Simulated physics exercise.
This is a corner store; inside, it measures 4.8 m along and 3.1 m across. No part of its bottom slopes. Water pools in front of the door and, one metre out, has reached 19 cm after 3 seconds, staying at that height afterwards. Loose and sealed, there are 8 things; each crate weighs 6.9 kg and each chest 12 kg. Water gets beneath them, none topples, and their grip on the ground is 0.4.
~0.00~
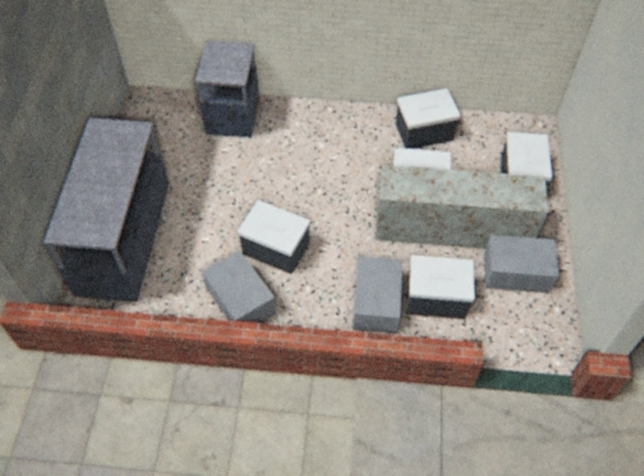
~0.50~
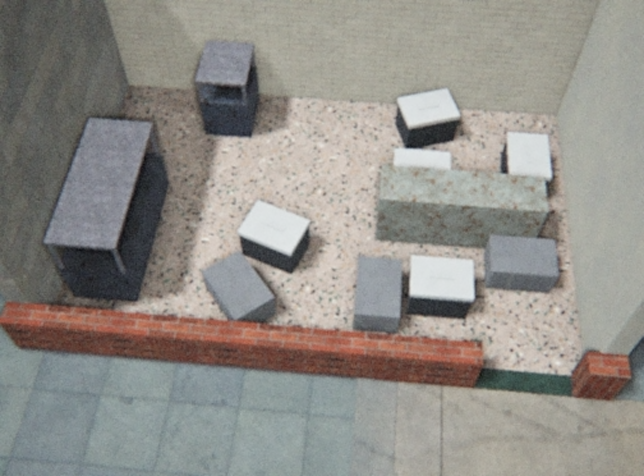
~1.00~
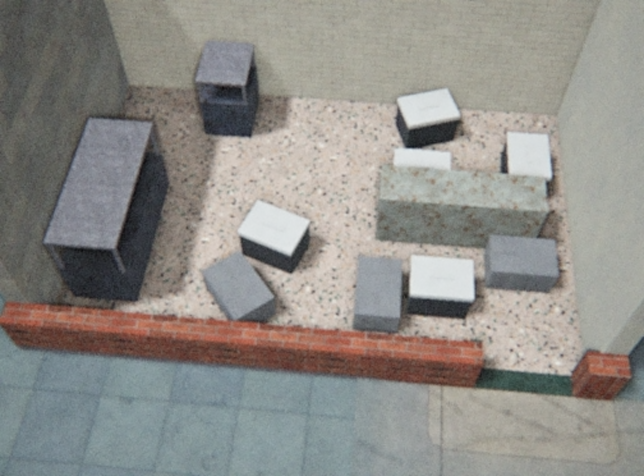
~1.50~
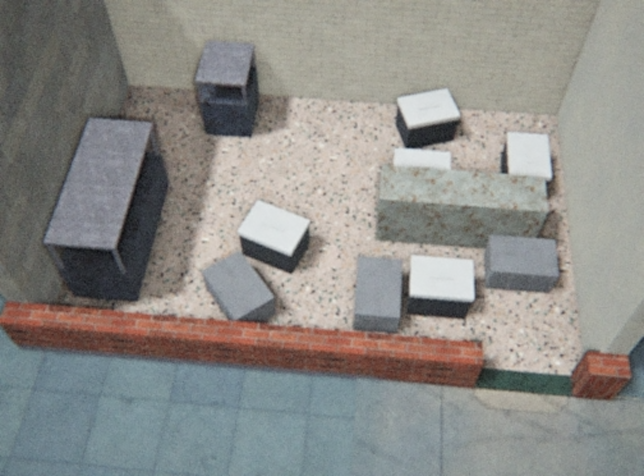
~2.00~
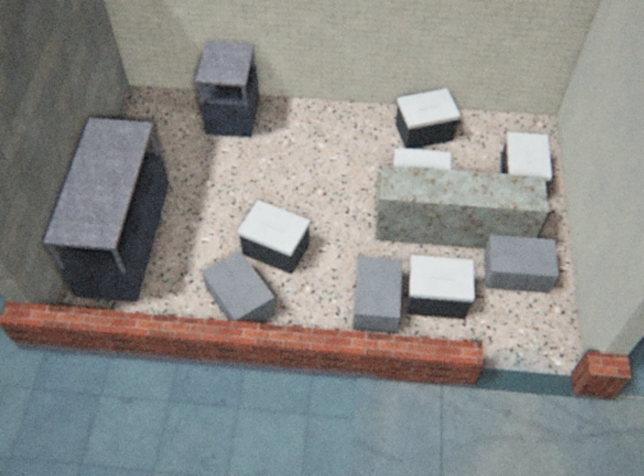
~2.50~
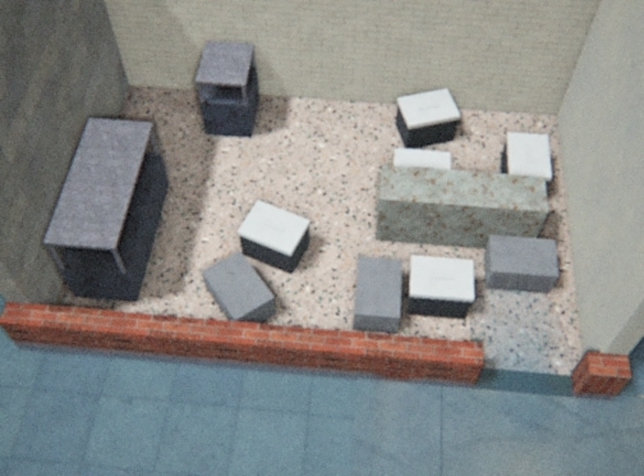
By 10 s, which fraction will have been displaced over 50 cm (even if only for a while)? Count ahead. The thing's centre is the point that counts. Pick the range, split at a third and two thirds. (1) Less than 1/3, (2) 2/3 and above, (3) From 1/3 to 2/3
Option 2: 2/3 and above.
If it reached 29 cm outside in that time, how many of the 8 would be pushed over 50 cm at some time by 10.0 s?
That would make 6 of them.
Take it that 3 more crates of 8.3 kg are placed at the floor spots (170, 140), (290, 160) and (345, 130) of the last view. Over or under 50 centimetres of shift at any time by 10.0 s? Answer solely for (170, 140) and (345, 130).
Order as asked: Not as far and farther.
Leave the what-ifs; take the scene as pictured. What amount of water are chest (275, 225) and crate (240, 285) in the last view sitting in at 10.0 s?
Close to 6 and 7 centimetres.
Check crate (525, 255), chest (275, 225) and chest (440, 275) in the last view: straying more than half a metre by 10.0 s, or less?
Result, in turn: Stayed within / exceeded / exceeded.
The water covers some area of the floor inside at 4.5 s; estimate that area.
Wet area: Approx. 4.0 m2.
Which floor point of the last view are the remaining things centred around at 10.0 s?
The average lands around (323, 226).
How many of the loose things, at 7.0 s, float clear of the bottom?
Answer: 3.
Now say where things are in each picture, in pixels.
In the first picture, a crate at (524, 255) rests on the ground; a chest at (429, 107), on the bottom; water covers 0.0 m2; 0 of 8 have shifted.
In the second picture, a crate at (524, 255) rests on the ground; a chest at (429, 107), on the bottom; 0.0 m2 under water; 0 of 8 have shifted.
In the third picture, a crate at (524, 255) rests on the ground; a chest at (429, 107) rests on the ground; 0.0 m2 under water; 0 of 8 have shifted.
In the fourth picture, a crate at (524, 255) rests on the ground; a chest at (429, 107) rests on the ground; 0.0 m2 under water; 0 of 8 have shifted.
In the fifth picture, a crate at (524, 255) rests on the ground; a chest at (429, 107) rests on the ground; 0.1 m2 under water; 0 of 8 have shifted.
In the sixth picture, a crate at (524, 255), on the bottom; a chest at (429, 107), on the bottom; water covers 0.6 m2; 0 of 8 have shifted.
After 3.5 s 0 of 8 are over 50 cm from their spots; 1 afloat.
After 4.5 s 0 of 8 are over 50 cm from their spots; 1 afloat.
After 7.0 s 4 of 8 are over 50 cm from their spots; 3 afloat.
After 10.0 s 6 of 8 are over 50 cm from their spots, and 6 have been at some point; 5 afloat.
